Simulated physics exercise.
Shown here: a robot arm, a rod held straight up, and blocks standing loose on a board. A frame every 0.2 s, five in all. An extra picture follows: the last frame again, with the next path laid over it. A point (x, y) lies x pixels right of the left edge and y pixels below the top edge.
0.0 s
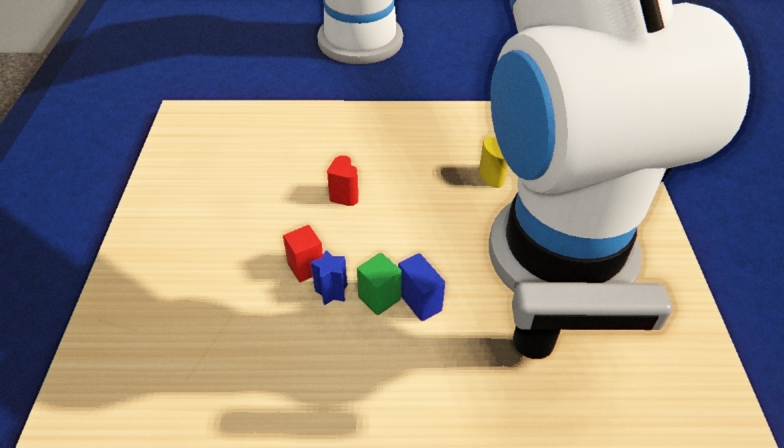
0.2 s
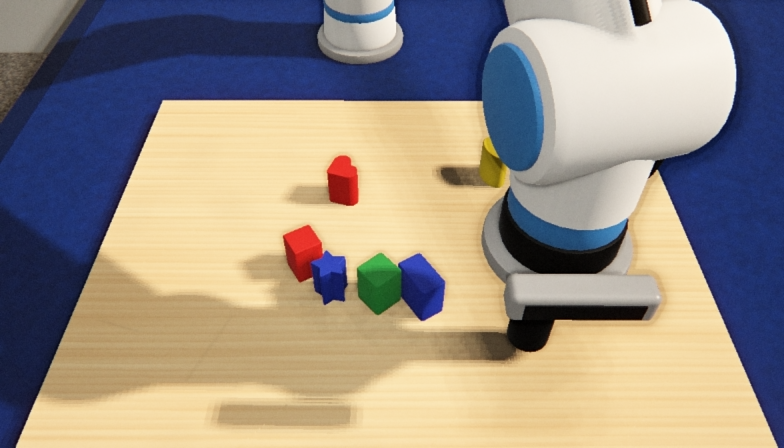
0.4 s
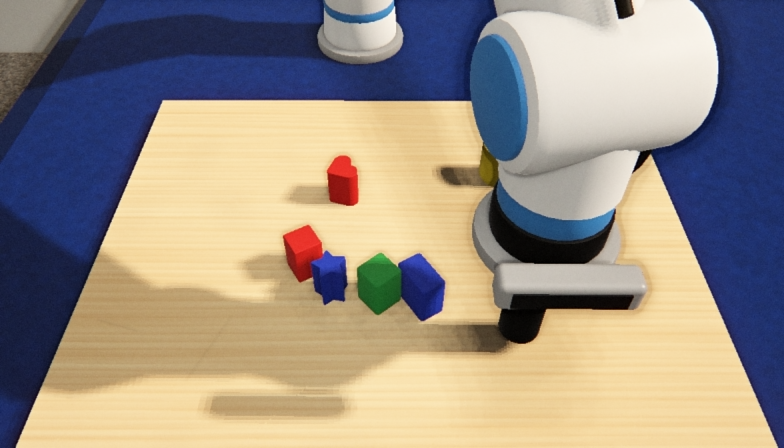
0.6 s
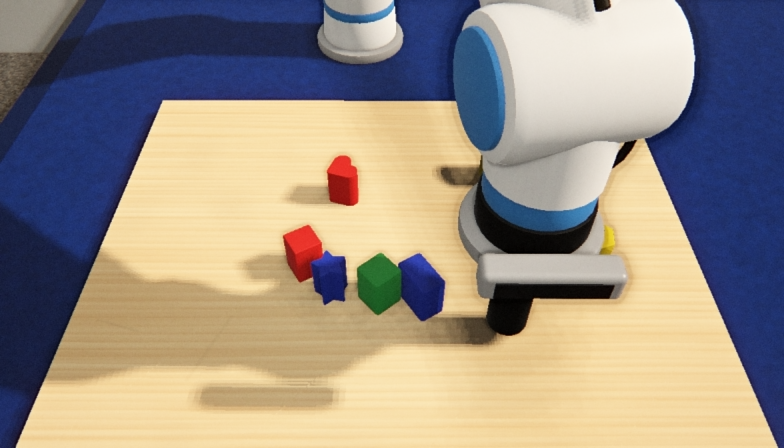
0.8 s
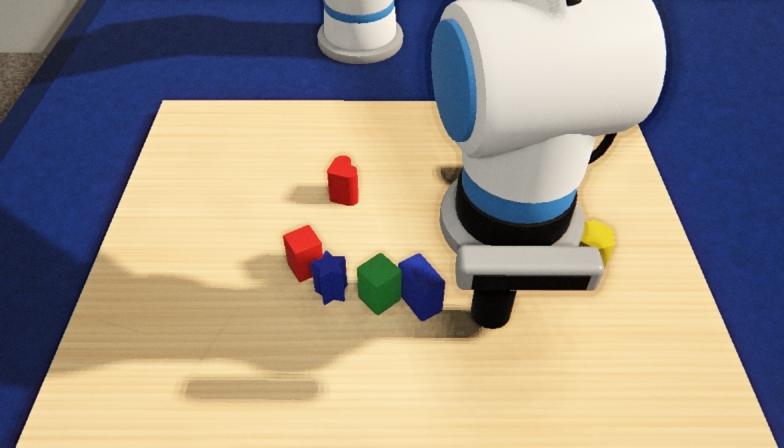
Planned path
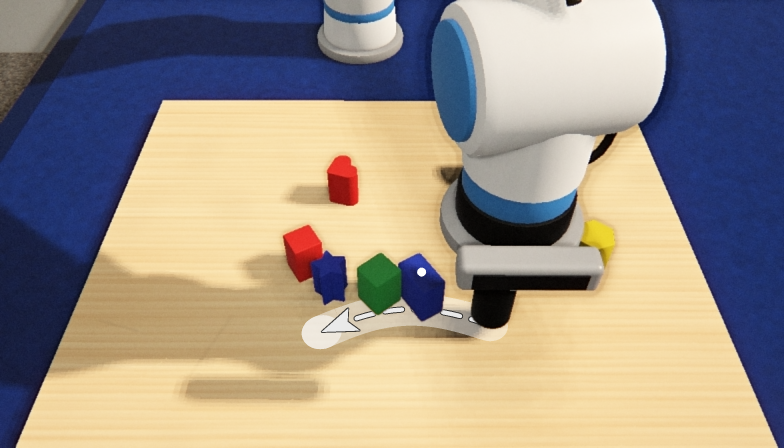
To begin with, a robot arm holds a dark rod upright at the right of a wooden board, near loose red, blue, green and yellow blocks. The arm then slides the rod a short way left and slightly toward the back, while the blocks stay where they are.
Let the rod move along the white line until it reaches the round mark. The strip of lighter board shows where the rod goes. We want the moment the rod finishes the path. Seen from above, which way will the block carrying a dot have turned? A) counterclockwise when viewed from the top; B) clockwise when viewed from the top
(B)
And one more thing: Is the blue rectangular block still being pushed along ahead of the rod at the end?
No.
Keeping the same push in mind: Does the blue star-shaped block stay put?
My answer is no.
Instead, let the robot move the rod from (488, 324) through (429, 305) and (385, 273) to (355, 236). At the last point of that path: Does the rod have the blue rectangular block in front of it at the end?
Yes
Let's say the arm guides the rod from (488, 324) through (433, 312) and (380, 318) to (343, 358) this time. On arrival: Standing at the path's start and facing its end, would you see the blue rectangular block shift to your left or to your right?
My answer: Right.
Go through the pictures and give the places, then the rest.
In the first frame, tip of the rod (533, 342), middles of tops, red four-sided block (302, 238), blue star-shaped block (329, 263), green four-sided block (379, 269), blue rectangular block (422, 272).
In the second frame, rod (527, 335), nothing pushed.
In the third frame, rod (518, 327), nothing pushed.
In the fourth frame, rod (506, 319), nothing pushed.
In the fifth frame, rod (490, 313), red four-sided block (302, 238), blue star-shaped block (329, 263), green four-sided block (379, 269), blue rectangular block (422, 272).
The line goes from (488, 324) over (432, 311) and (376, 313) to (322, 332); the dot is on the blue rectangular block.
What follows on the original path. One third of the way, rod (432, 299); green four-sided block (365, 267); blue rectangular block (401, 259), turned 30° clockwise.
Two thirds of the way, rod (375, 302); blue star-shaped block (315, 264), turned 15° anticlockwise; green four-sided block (347, 257), turned 55° anticlockwise; blue rectangular block (388, 253), turned 100° clockwise.
At the end, rod (320, 321); red four-sided block unmoved; blue star-shaped block (315, 264), turned 15° anticlockwise; green four-sided block (347, 257), turned 55° anticlockwise; blue rectangular block (388, 253), turned 100° clockwise.
